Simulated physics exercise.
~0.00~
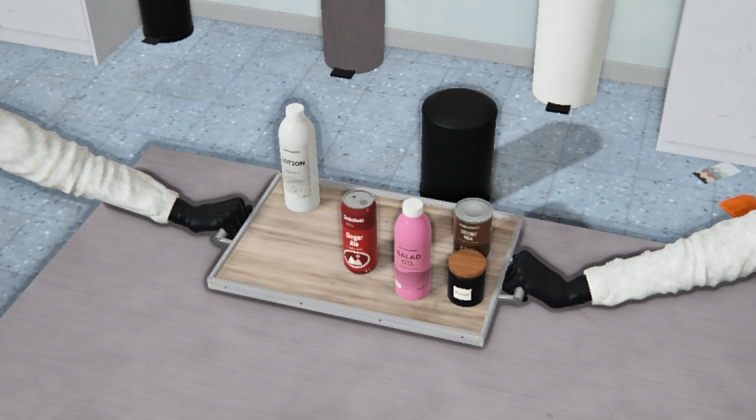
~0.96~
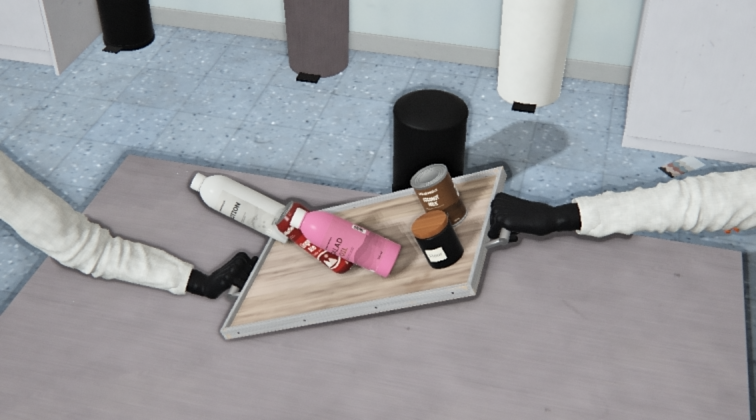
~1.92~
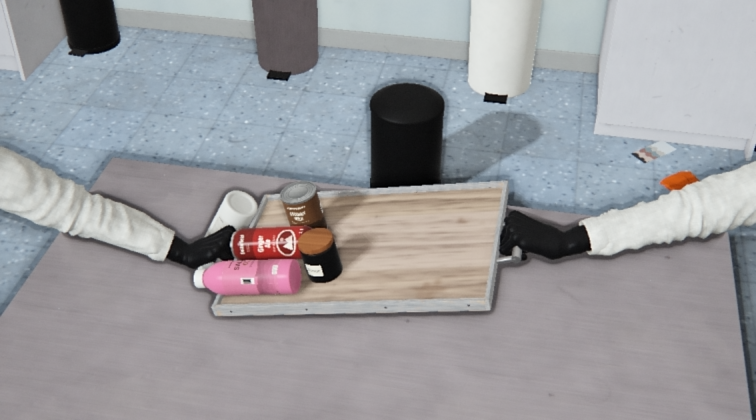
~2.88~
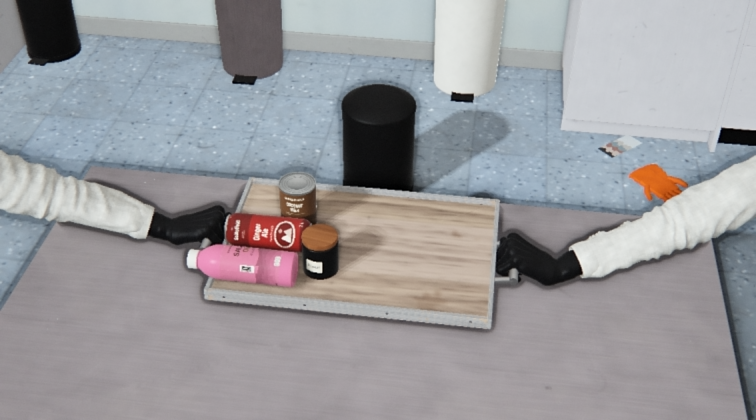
A tilting tray drops its white bottle and topples the red can and pink bottle.
